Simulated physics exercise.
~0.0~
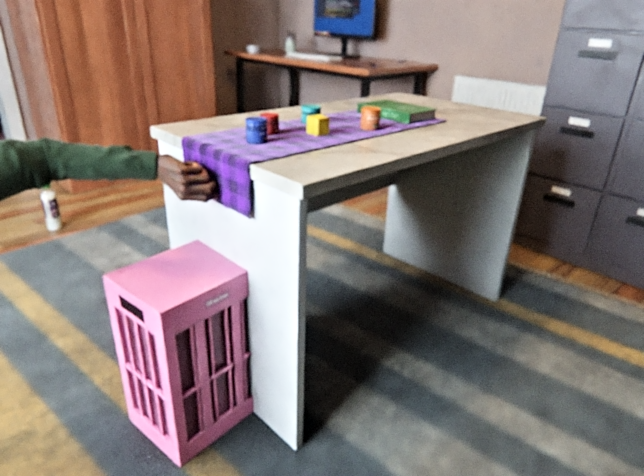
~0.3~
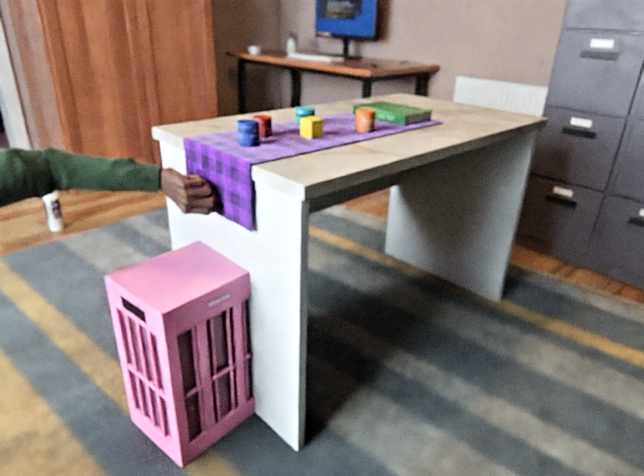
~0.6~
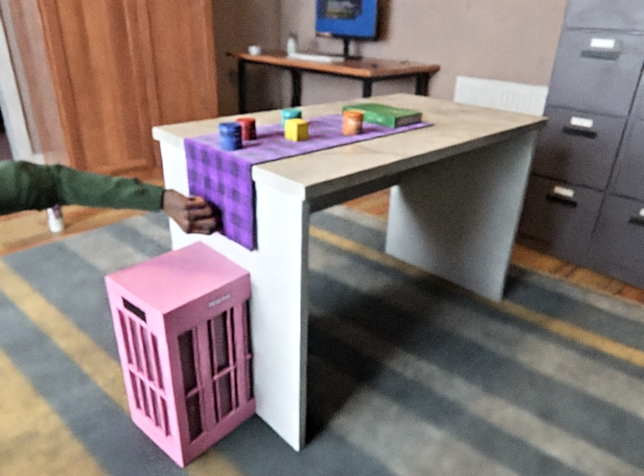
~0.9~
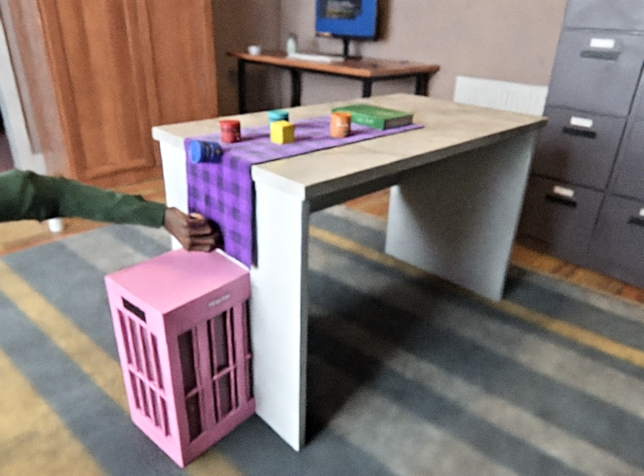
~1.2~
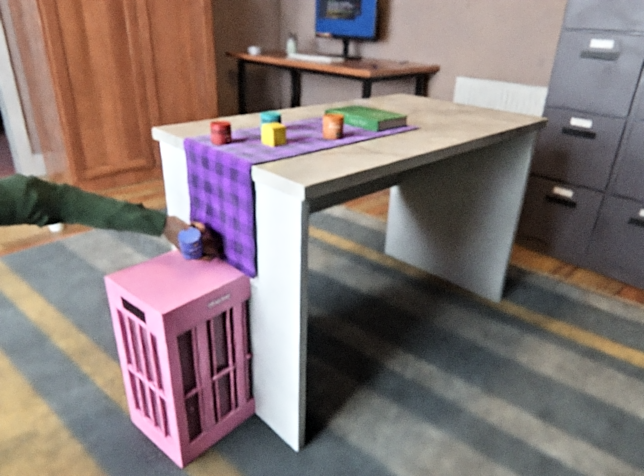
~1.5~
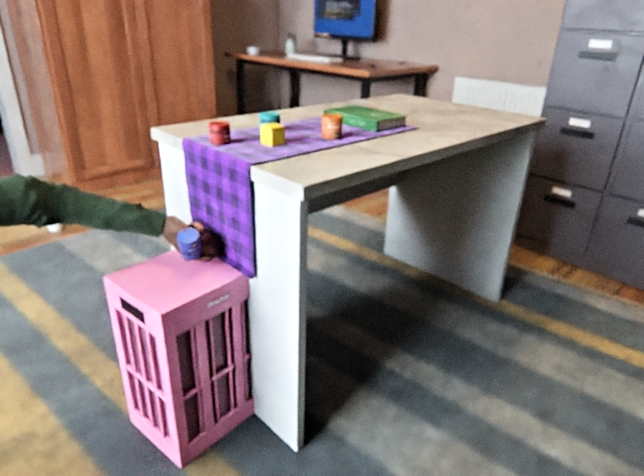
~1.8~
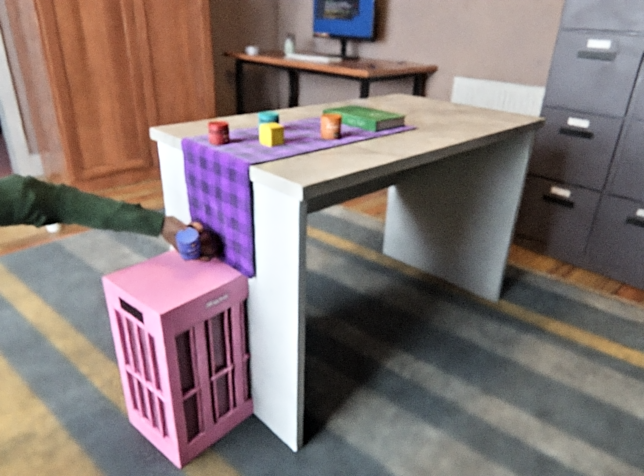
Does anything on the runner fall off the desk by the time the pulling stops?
Yes, one thing does. The blue pot tips over the edge and ends up down by the hand at the top of the pink crate, while everything else stays on the desk.
